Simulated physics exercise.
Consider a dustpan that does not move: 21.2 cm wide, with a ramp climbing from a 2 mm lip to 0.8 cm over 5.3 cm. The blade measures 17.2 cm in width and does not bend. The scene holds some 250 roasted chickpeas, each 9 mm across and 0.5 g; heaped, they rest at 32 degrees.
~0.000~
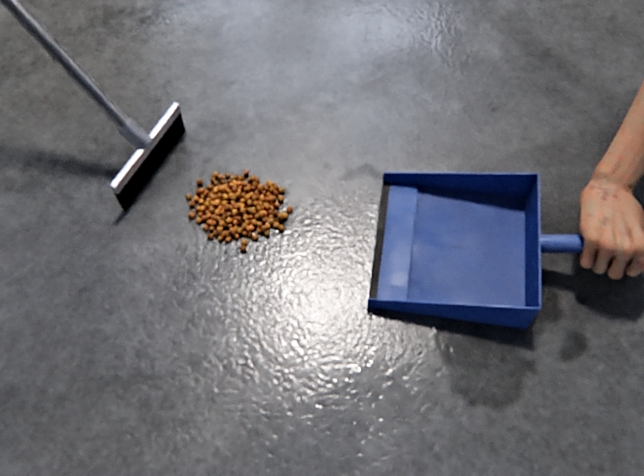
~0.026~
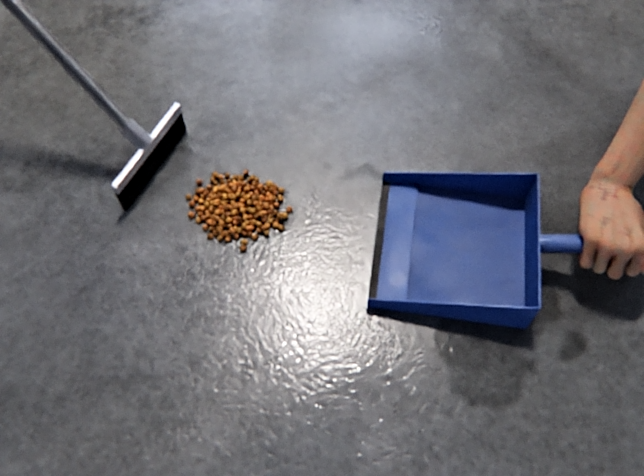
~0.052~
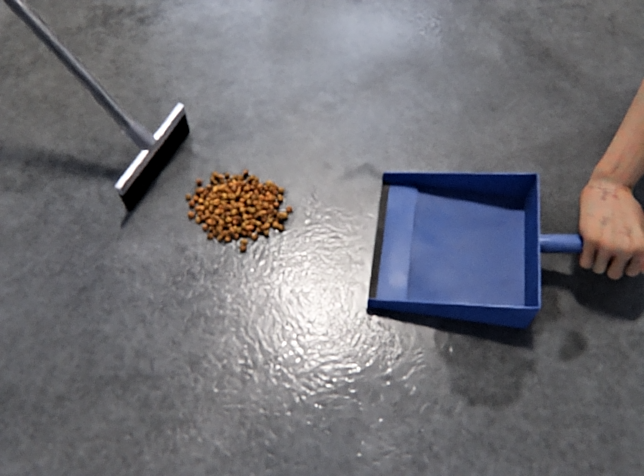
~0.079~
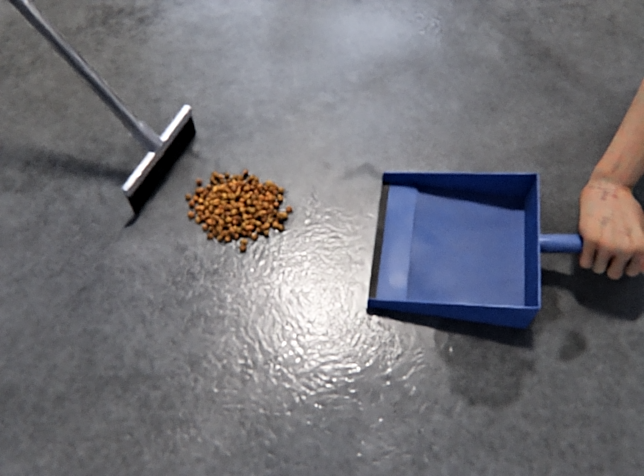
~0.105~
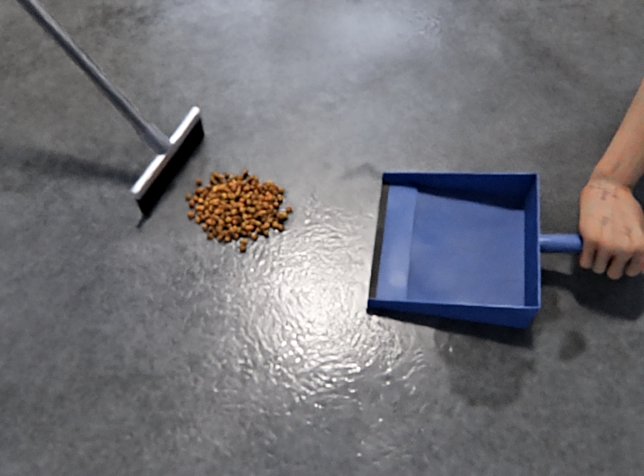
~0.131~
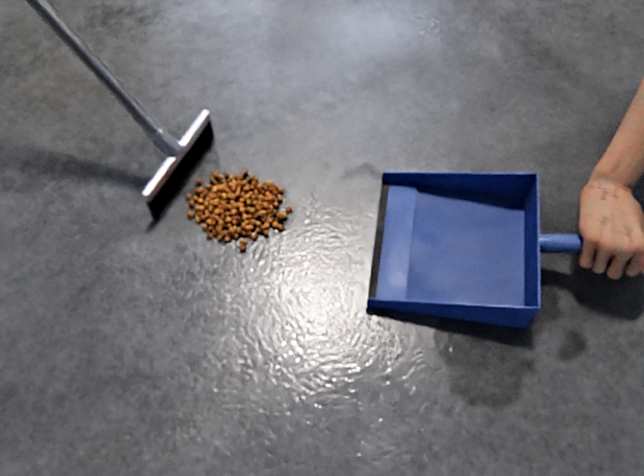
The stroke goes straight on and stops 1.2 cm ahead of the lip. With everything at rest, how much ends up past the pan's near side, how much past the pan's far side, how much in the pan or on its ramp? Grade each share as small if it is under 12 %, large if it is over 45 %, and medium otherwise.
Near side: Small; far side: Small; pan: Medium.
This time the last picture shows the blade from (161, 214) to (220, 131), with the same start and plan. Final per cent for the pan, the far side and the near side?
Pan 40, far 5, near 25.
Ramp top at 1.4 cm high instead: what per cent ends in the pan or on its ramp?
20 per cent.
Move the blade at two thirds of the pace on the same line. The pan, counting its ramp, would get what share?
About 15 per cent.
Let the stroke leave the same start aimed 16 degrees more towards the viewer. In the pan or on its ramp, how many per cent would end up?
I'd expect close to 35 percent.
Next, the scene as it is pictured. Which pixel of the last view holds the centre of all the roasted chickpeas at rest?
Roughly pixel (360, 253).
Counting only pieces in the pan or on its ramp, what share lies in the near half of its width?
Something like 40 per cent of the catch.
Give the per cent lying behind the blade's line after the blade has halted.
Estimate: Around 20 %.
After 0.35 s, middle of the blade 17 cm from the lip; 0 % over the lip, far side 0 %, near side 0 %.
After 0.49 s, middle of the blade 8 cm from the lip; 0 % over the lip, far side 0 %, near side 0 %.
After 0.76 s, middle of the blade 4 cm from the lip; 20 % over the lip, far side 0 %, near side 5 %.
At rest (1.1 s), near side 5 %, far side 0 %, pan 20 %, in front of the lip or behind the blade 70 %.
